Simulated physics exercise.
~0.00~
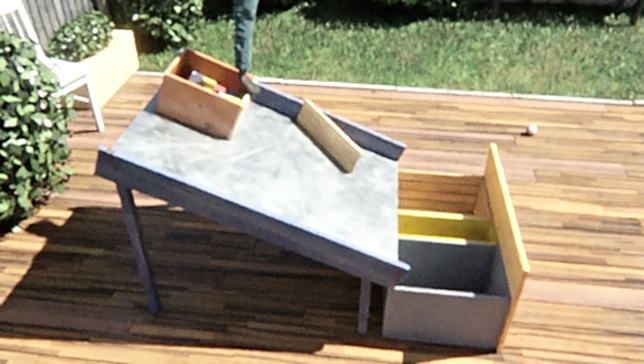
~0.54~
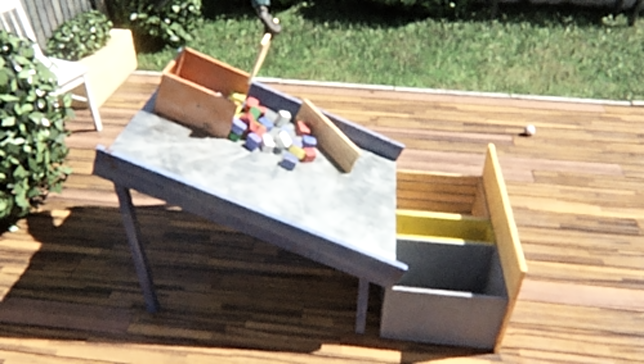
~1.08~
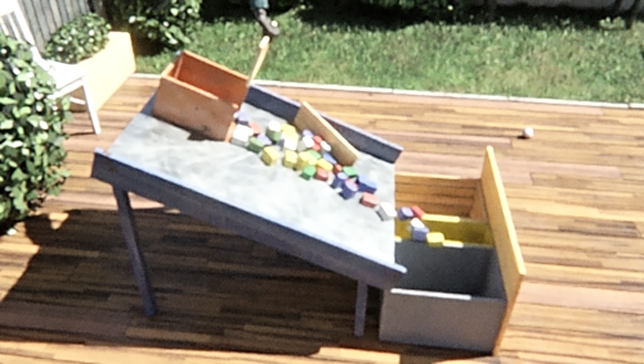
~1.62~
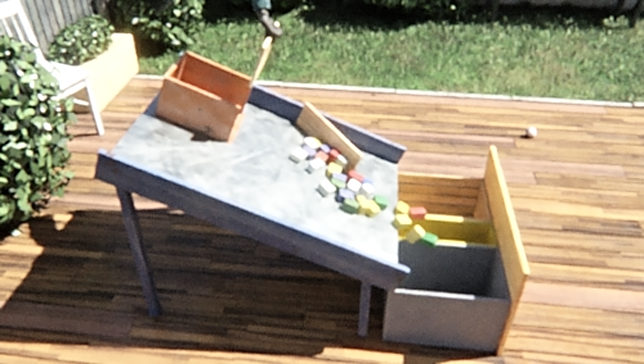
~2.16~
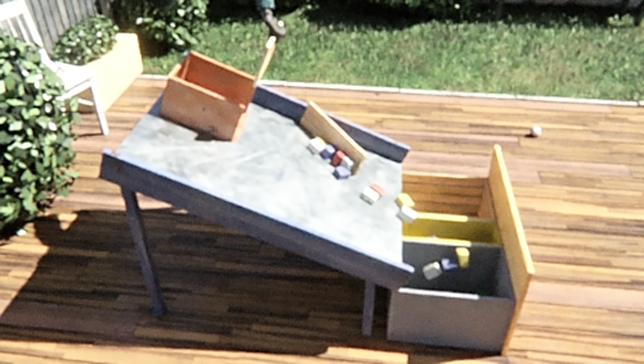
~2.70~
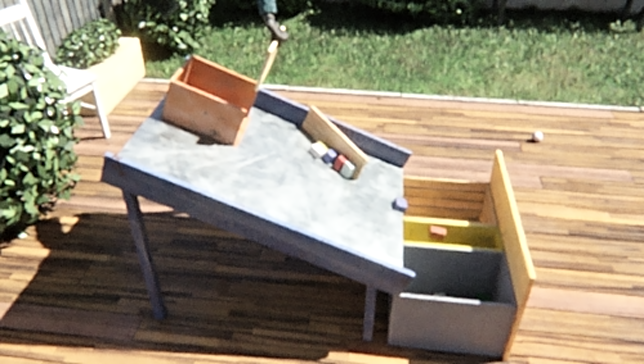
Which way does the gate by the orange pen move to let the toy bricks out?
The gate moves up, and it stays raised while the bricks slide down the table.
